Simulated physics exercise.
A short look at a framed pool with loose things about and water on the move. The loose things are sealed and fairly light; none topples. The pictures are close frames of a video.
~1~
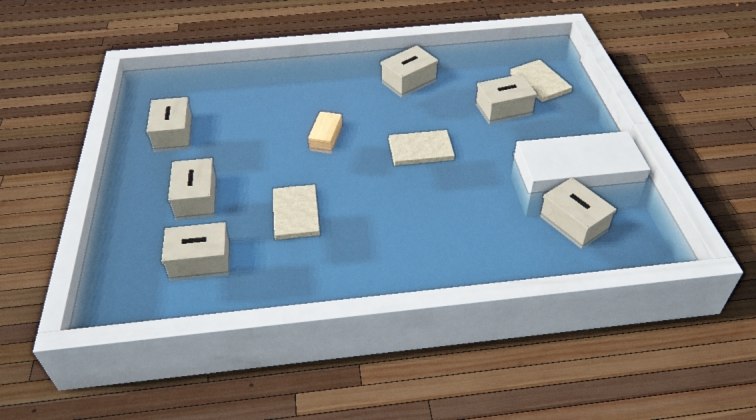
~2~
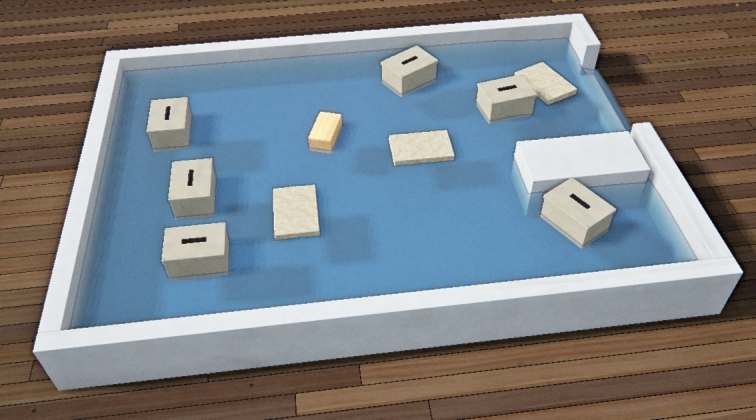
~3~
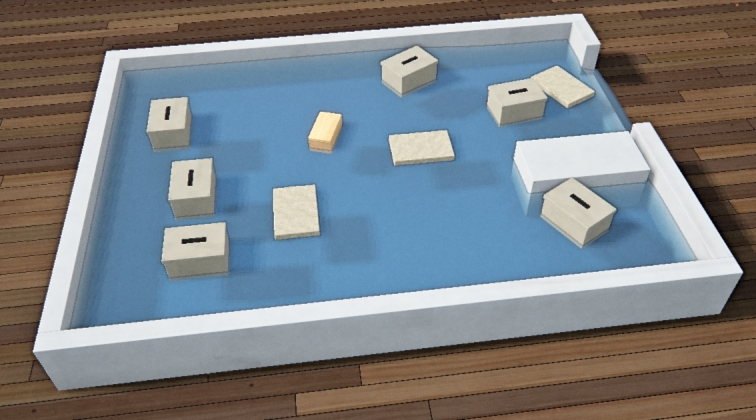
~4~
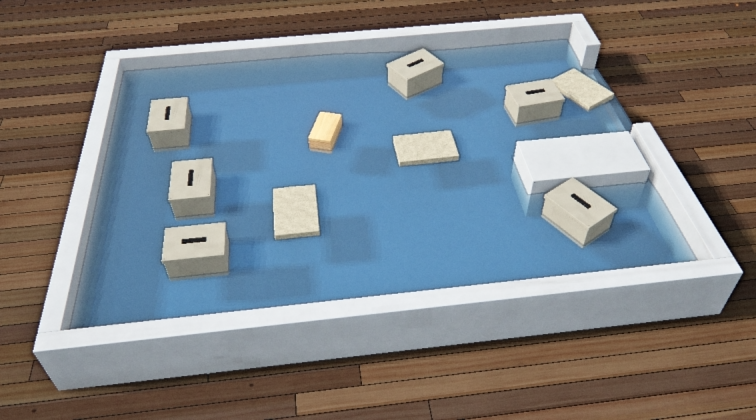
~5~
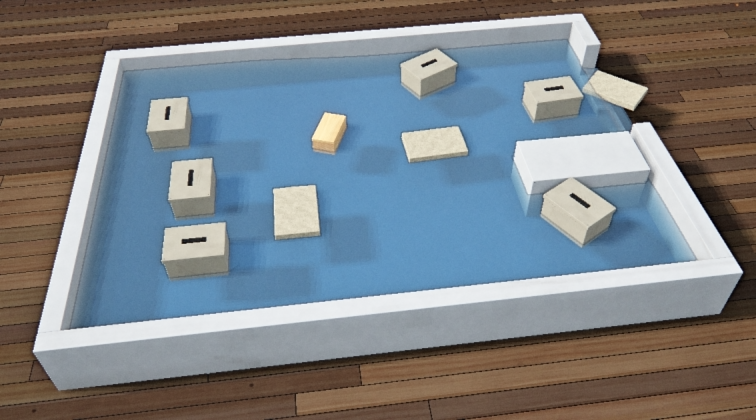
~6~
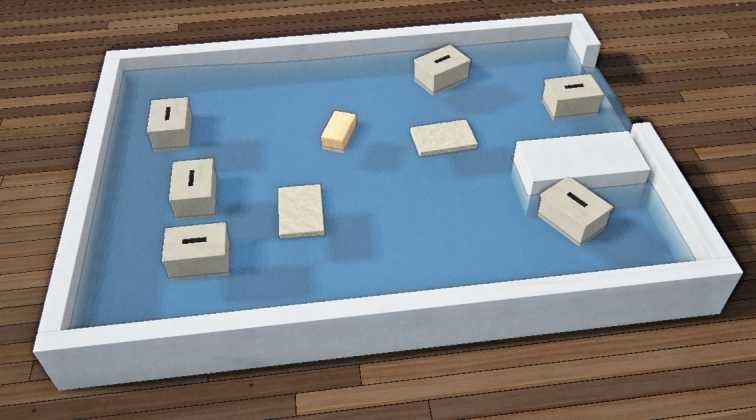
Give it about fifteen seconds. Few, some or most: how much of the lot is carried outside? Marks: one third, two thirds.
Share: Between one and two thirds.
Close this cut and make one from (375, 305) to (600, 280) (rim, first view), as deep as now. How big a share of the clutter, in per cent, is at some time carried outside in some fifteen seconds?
About 70 per cent.
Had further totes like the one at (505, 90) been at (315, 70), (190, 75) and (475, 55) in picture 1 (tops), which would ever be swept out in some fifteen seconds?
In that order: Through, still in, gone.
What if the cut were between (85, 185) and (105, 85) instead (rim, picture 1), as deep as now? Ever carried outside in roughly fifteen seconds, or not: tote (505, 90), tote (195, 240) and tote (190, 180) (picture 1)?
In turn: Inside, through, yes.
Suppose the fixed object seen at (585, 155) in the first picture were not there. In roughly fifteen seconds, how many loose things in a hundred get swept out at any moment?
Near 50 in a hundred.
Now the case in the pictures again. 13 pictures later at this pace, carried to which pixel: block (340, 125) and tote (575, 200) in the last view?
Close to (432, 91) and (547, 200).
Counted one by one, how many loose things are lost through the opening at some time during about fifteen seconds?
The number is 5.
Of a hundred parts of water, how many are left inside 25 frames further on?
Close to 64 %.
A moment on, 2 of 10 are out; 8 afloat.
Next, 4 of 10 are out; 6 afloat.
Later, 4 of 10 are out; 6 afloat.
In the end, 5 of 10 are out; 5 afloat.
